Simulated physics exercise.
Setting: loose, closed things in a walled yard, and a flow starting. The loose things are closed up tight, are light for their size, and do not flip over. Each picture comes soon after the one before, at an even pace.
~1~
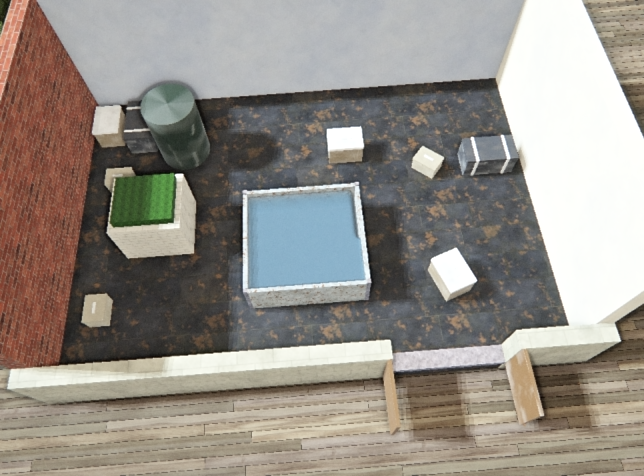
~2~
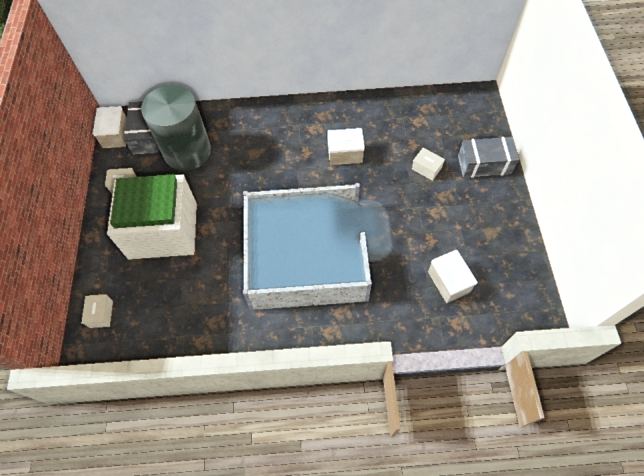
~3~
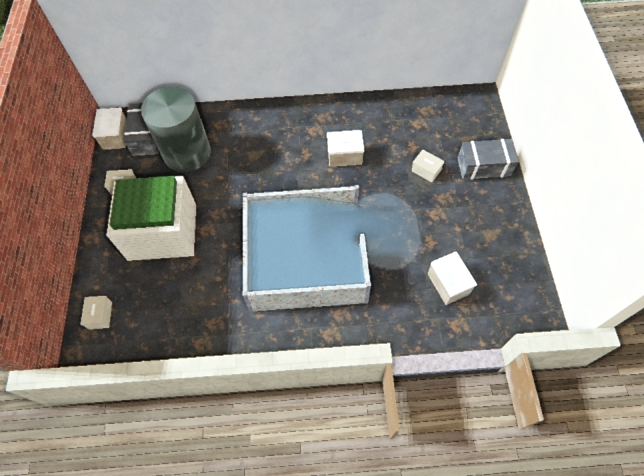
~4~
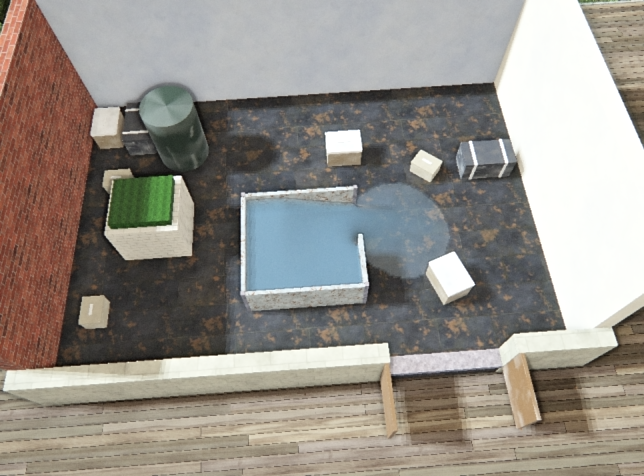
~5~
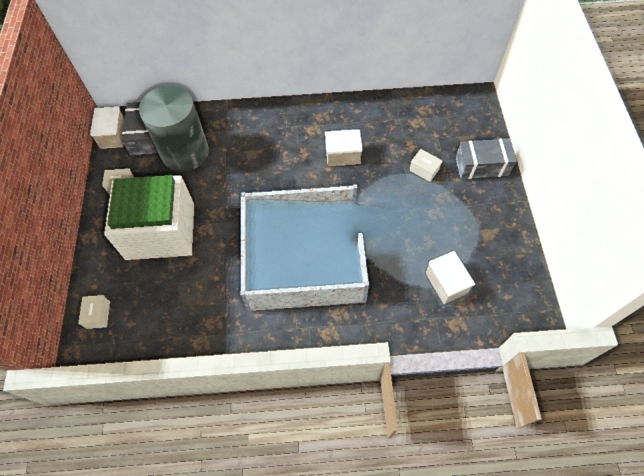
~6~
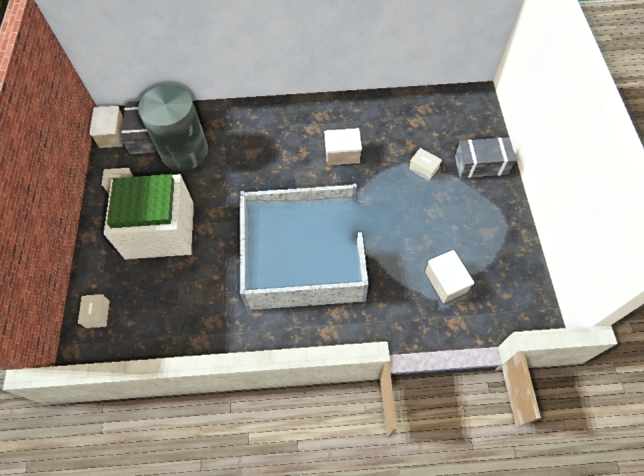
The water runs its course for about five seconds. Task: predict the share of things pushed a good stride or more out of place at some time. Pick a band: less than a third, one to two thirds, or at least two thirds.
The fraction is one to two thirds of them.
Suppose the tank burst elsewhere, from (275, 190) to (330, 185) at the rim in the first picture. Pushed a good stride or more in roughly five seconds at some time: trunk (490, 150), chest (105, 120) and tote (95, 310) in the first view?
In turn: Moved that far, moved that far, stayed within it.
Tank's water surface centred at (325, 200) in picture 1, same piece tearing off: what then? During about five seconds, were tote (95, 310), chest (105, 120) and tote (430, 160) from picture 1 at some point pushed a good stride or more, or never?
Short of it, short of it, covered the distance.
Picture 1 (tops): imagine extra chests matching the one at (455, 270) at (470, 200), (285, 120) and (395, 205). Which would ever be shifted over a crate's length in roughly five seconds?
First driven off; second falls short; third driven off.
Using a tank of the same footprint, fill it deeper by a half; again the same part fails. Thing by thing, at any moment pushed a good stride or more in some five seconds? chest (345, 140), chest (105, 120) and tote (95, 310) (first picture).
First: Goes past it; second: Falls short; third: Falls short.
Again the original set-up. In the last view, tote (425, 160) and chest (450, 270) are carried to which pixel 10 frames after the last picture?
Near (471, 84) and (480, 316).
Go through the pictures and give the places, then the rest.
In the first picture, a chest at (454, 269), on the bottom; a tote at (118, 176), on the bottom; 0 of 8 have shifted.
In the second picture, a chest at (454, 271), on the bottom; a tote at (119, 177), on the bottom; 0 of 8 have shifted.
In the third picture, a chest at (454, 273) rests on the ground; a tote at (118, 178) rests on the ground; 0 of 8 have shifted.
In the fourth picture, a chest at (452, 273) rests on the ground; a tote at (116, 177), on the bottom; 0 of 8 have shifted.
In the fifth picture, a chest at (452, 272) rests on the ground; a tote at (116, 177), on the bottom; 0 of 8 have shifted.
In the sixth picture, a chest at (451, 271), on the bottom; a tote at (115, 176) rests on the ground; 0 of 8 have shifted.
A moment on, 0 of 8 are well off their spots; 0 afloat.
Next, 3 of 8 are well off their spots; 0 afloat.
Later, 3 of 8 are well off their spots; 3 afloat.
In the end, 3 of 8 are well off their spots, and 3 have been at some point; 1 afloat.
